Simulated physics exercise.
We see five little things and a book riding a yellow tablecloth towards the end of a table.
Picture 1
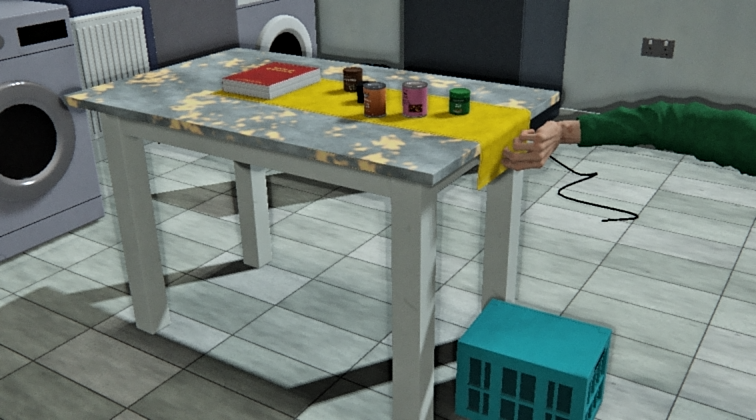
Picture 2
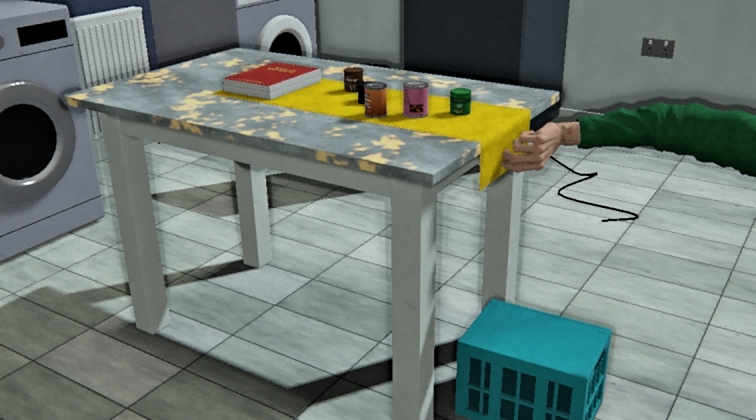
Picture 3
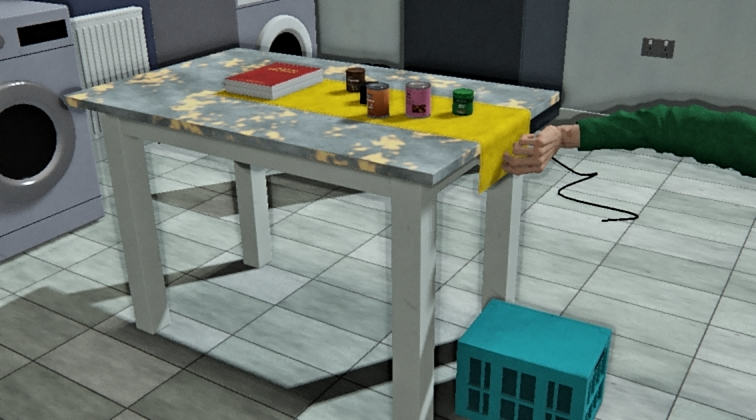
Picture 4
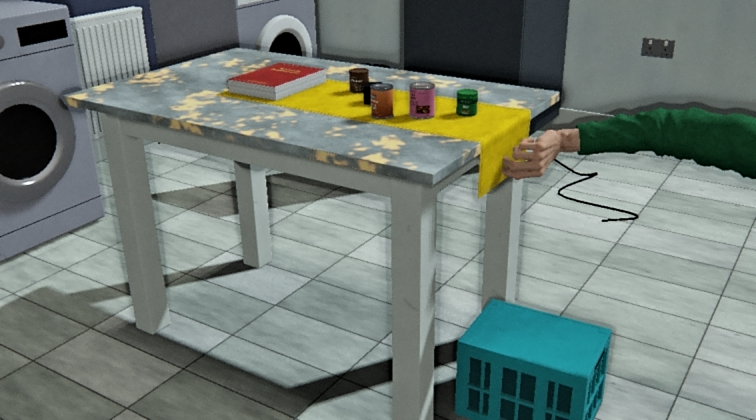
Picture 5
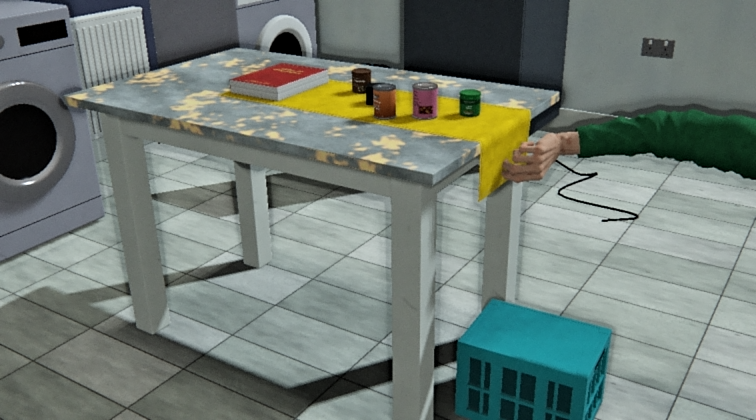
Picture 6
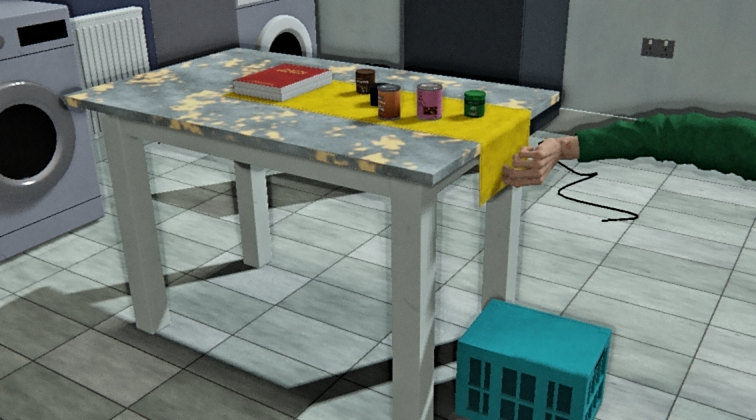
A hand in a green sleeve slowly pulled a yellow cloth over the right end of a speckled table, and the red book and small colored cans on it slid a little to the right.
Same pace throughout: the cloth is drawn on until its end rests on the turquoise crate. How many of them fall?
Four.
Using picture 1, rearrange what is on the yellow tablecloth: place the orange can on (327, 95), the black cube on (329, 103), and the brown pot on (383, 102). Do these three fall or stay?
As for the orange can, it holds its spot; the black cube, it holds its spot; the brown pot, it leaves the top.
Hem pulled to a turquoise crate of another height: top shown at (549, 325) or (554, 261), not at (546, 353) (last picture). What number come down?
Numbers: 3; 1.
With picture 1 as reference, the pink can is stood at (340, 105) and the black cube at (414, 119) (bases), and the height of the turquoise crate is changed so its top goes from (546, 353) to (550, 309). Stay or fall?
The pink can stays aboard, and the black cube does not stay aboard.
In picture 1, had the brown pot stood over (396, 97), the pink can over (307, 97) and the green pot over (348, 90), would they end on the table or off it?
So the brown pot leaves the top, the pink can stays aboard, and the green pot stays aboard.
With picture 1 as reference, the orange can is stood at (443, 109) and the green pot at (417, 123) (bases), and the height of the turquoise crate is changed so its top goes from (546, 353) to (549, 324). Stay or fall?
Outcome for the orange can: It is lost. Outcome for the green pot: It is lost.
Early on, hem near (503, 250); green pot gone.
Midway, hem near (502, 303); green pot, pink can and orange can gone.
Finally, hem on the crate; green pot, pink can, orange can and black cube gone. The count of fallen things is four.
